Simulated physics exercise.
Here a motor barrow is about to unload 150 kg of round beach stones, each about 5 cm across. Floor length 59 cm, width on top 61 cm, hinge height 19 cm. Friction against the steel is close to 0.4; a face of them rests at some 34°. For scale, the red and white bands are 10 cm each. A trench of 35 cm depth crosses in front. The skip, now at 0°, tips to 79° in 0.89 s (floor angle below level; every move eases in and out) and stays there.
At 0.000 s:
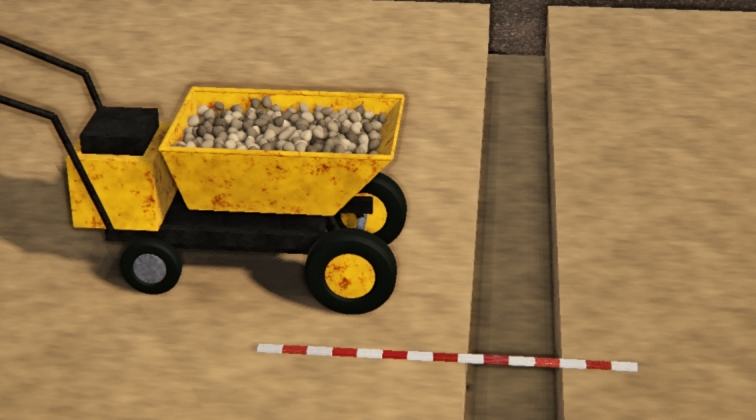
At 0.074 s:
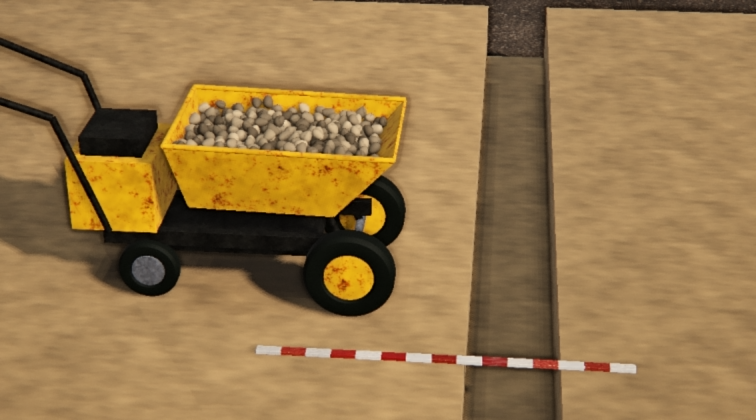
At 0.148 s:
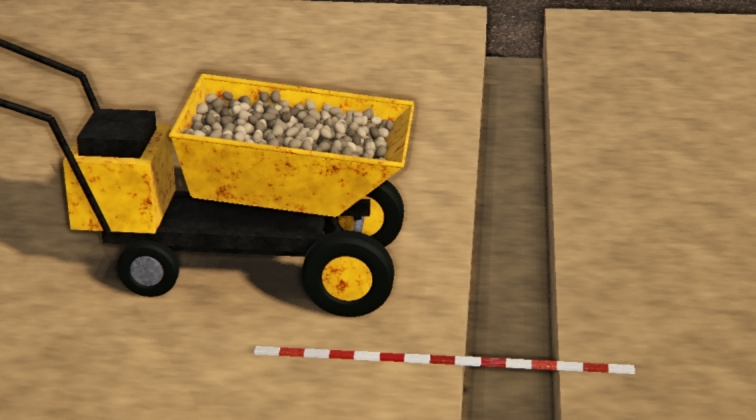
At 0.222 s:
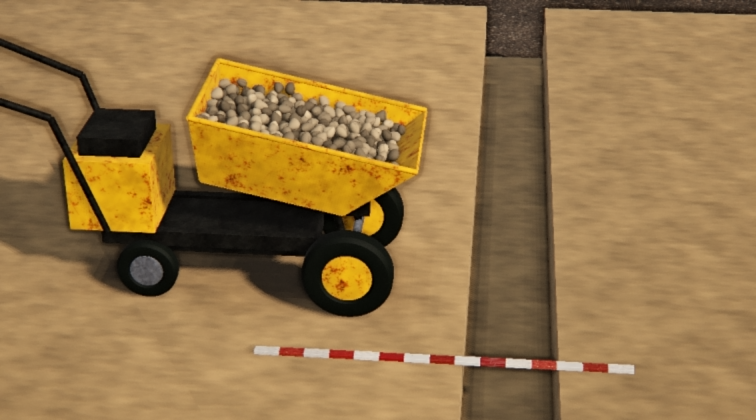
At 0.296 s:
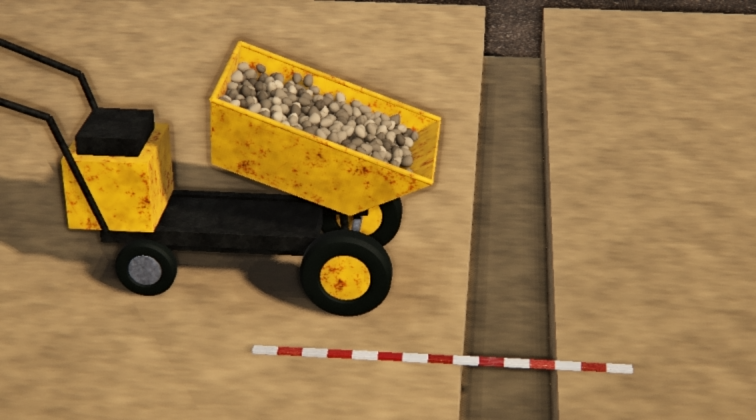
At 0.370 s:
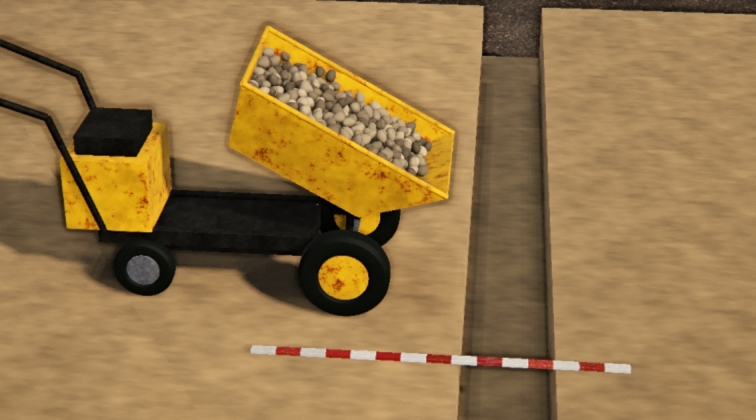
Yellow skip of a motor barrow tilting forward to the right, carrying rounded grey stones, beside a trench and red-and-white striped pole.
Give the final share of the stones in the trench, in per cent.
Roughly 75 per cent ends in the trench.
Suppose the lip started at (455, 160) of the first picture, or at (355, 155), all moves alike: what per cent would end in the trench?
About 15 and 100 per cent.
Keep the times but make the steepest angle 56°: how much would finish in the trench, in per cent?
Then about 60 per cent.
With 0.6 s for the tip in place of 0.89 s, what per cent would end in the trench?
It would be near 55 per cent.
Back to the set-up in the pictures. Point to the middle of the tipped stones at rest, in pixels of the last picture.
Near (526, 337).
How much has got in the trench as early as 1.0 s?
Some 50 per cent.
After 0.7 s the floor is at 67°; 100 % in the skip; the foremost stones are at (500, 233).
After 1.0 s the floor is at 79°; 35 % in the skip, 50 % in the trench, 15 % past the trench; the foremost stones are at (618, 297).
After 1.3 s the floor is at 79°; 2 % in the skip, 73 % in the trench, 25 % past the trench; the foremost stones are past the picture's edge.
After 3.3 s the floor is at 79°; 0 % in the skip, 75 % in the trench, 25 % past the trench; the foremost stones are past the picture's edge.
